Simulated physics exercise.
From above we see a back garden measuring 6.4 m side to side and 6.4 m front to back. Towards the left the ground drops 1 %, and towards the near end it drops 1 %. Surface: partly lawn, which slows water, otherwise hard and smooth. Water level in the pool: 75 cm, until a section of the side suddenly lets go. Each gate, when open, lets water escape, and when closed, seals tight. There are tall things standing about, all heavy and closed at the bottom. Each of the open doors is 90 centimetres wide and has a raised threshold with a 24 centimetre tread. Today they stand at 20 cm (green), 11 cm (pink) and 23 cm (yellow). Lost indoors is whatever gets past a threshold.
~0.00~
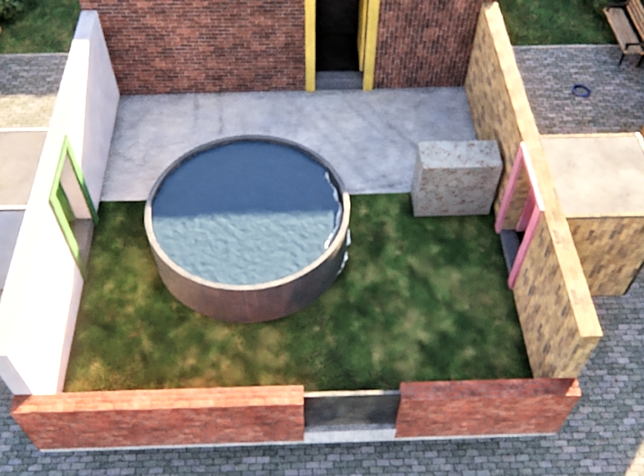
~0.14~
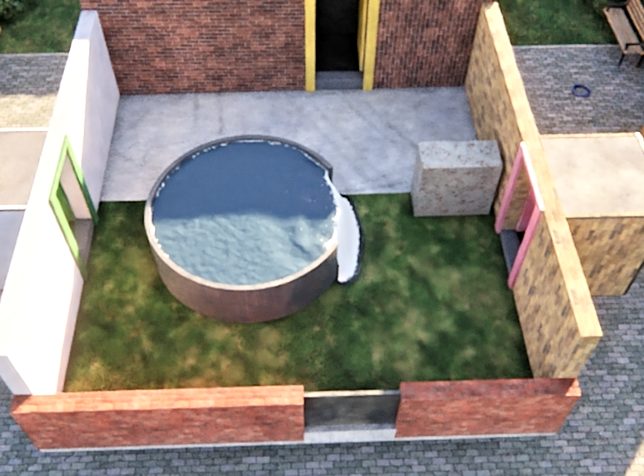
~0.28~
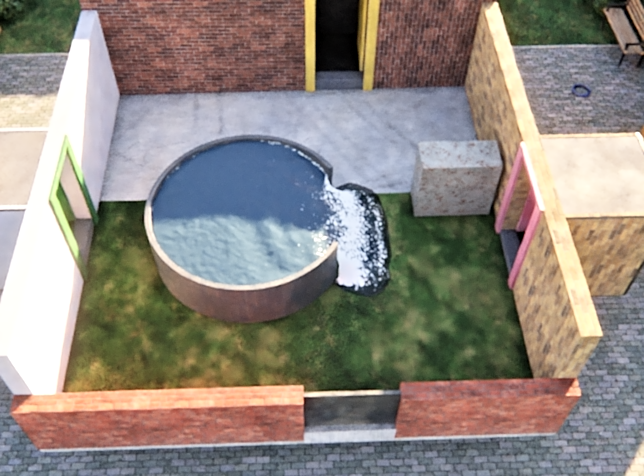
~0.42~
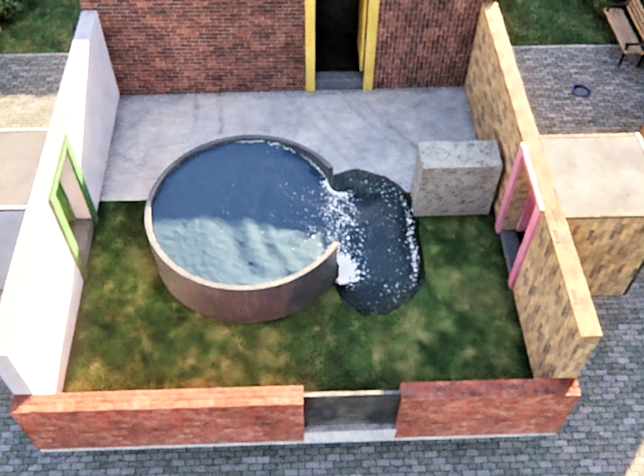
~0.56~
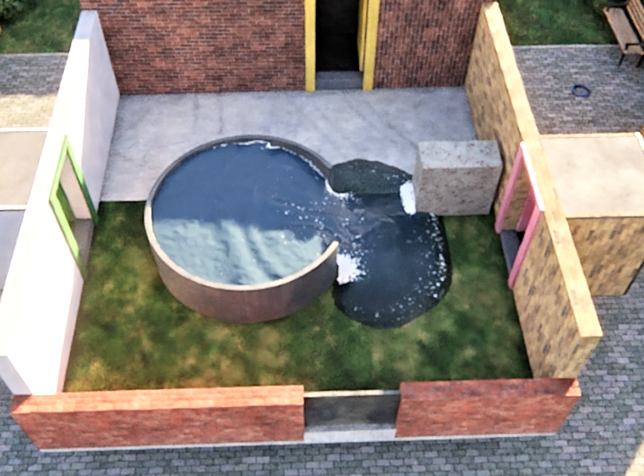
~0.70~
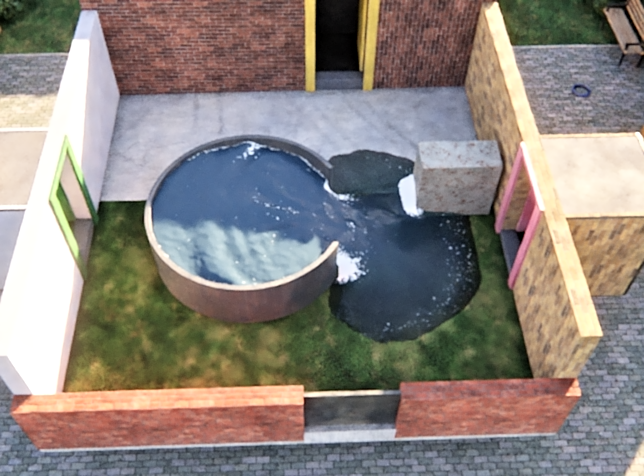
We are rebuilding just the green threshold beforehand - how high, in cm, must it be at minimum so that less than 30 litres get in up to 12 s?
It needs to be about 14 cm high.
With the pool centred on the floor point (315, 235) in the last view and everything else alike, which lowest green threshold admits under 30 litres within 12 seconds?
Then roughly 10.0 cm.
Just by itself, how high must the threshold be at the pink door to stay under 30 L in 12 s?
At the pink door it takes roughly 34 centimetres.
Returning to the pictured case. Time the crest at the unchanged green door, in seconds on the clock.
Around 9.0 s, give or take.
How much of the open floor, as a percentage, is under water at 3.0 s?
About 50 per cent.
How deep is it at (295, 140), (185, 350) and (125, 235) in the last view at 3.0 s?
Close to 1, 0 and 0 cm deep.
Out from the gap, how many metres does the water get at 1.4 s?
Front distance: Approx. 3.4 m.
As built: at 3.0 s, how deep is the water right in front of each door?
Depth at green 0 cm, at pink 32 cm, at yellow 12 cm.
After 1.4 s water covers 35 % of the floor, deepest (43 cm) near (411, 211); it has not reached the green door.
After 3.0 s water covers 50 % of the floor, deepest (38 cm) near (531, 394); it has not reached the green door.
After 12.0 s water covers 100 % of the floor, deepest (22 cm) near (57, 424); 17 cm at the green door, 0 litres in over its 20 cm threshold.
At the green door as built, the water arrived by 7.0 s and peaked near 22 cm at 9.0 s.
With a threshold of 11.5 cm, 61 litres would have come in within the 12 s; with 15.5 cm, 15 litres. So under 30 litres takes about 14 cm.
